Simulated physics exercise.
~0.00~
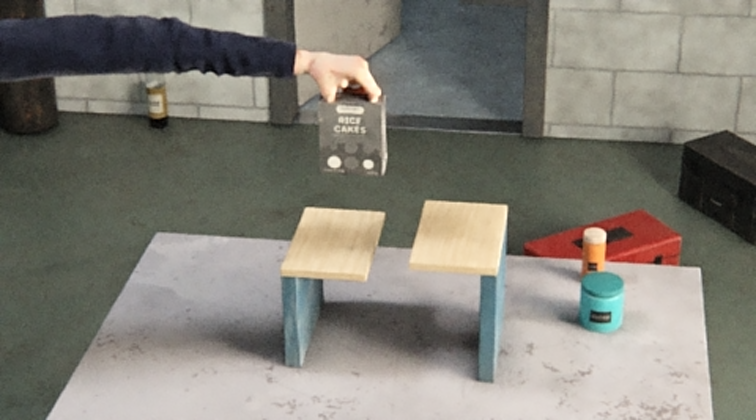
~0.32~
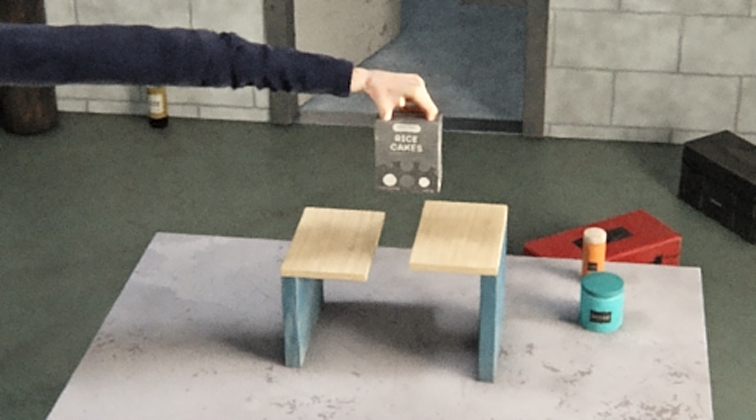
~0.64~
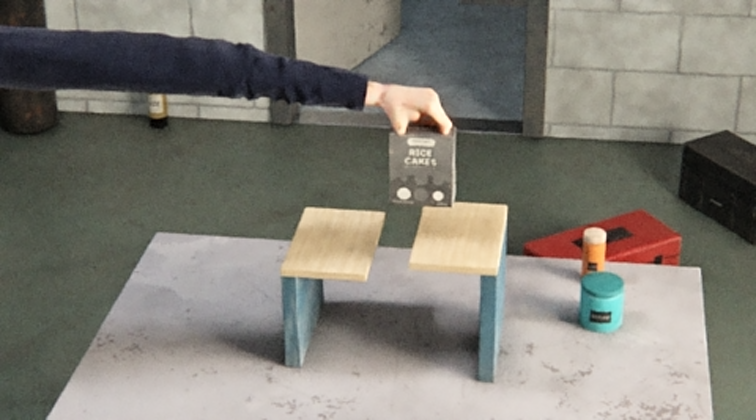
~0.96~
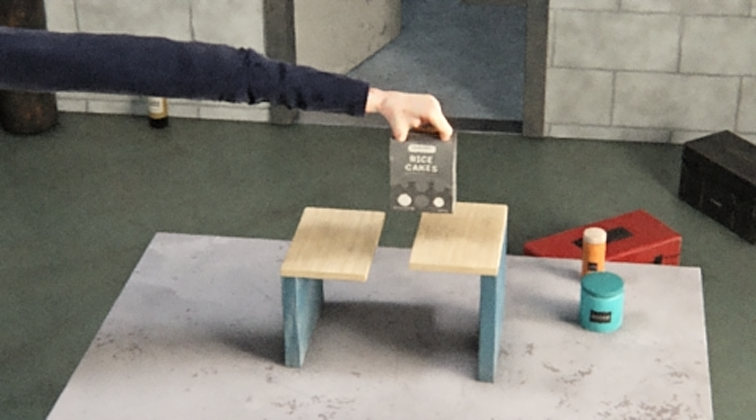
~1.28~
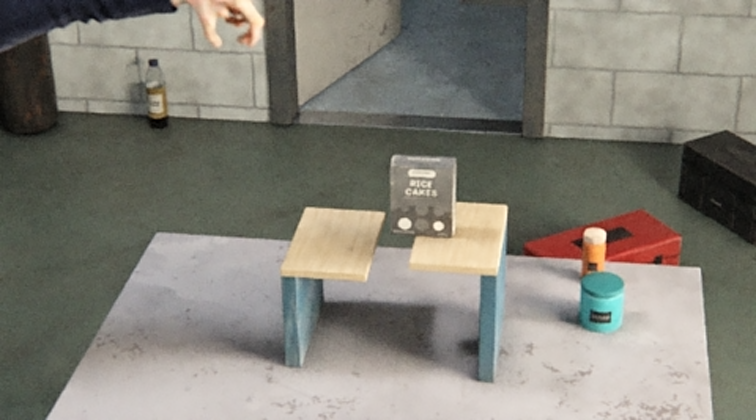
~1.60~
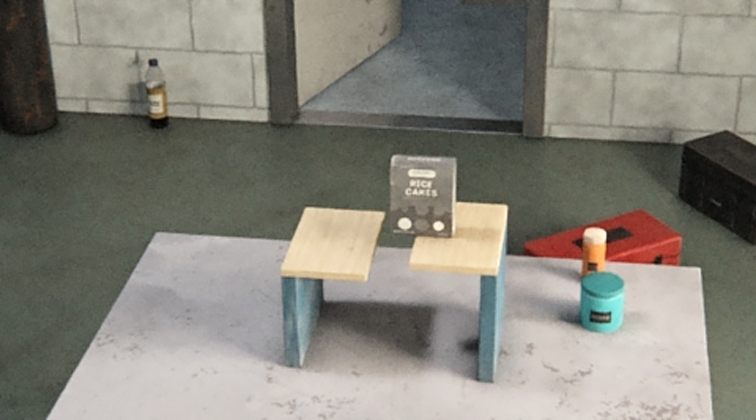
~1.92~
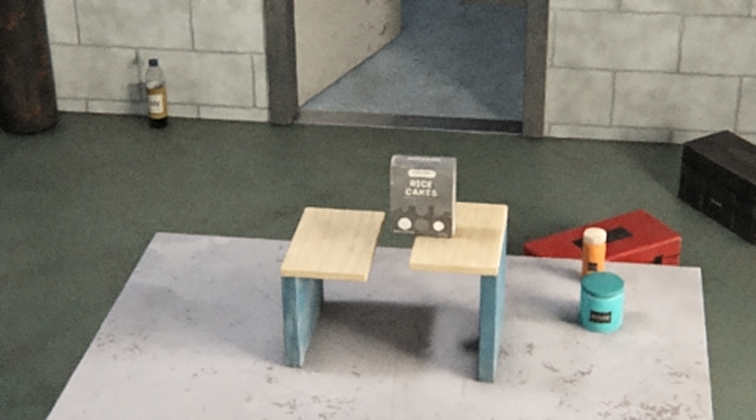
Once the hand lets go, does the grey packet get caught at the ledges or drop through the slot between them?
The grey packet is caught at the ledges and stays upright there after the hand draws back.
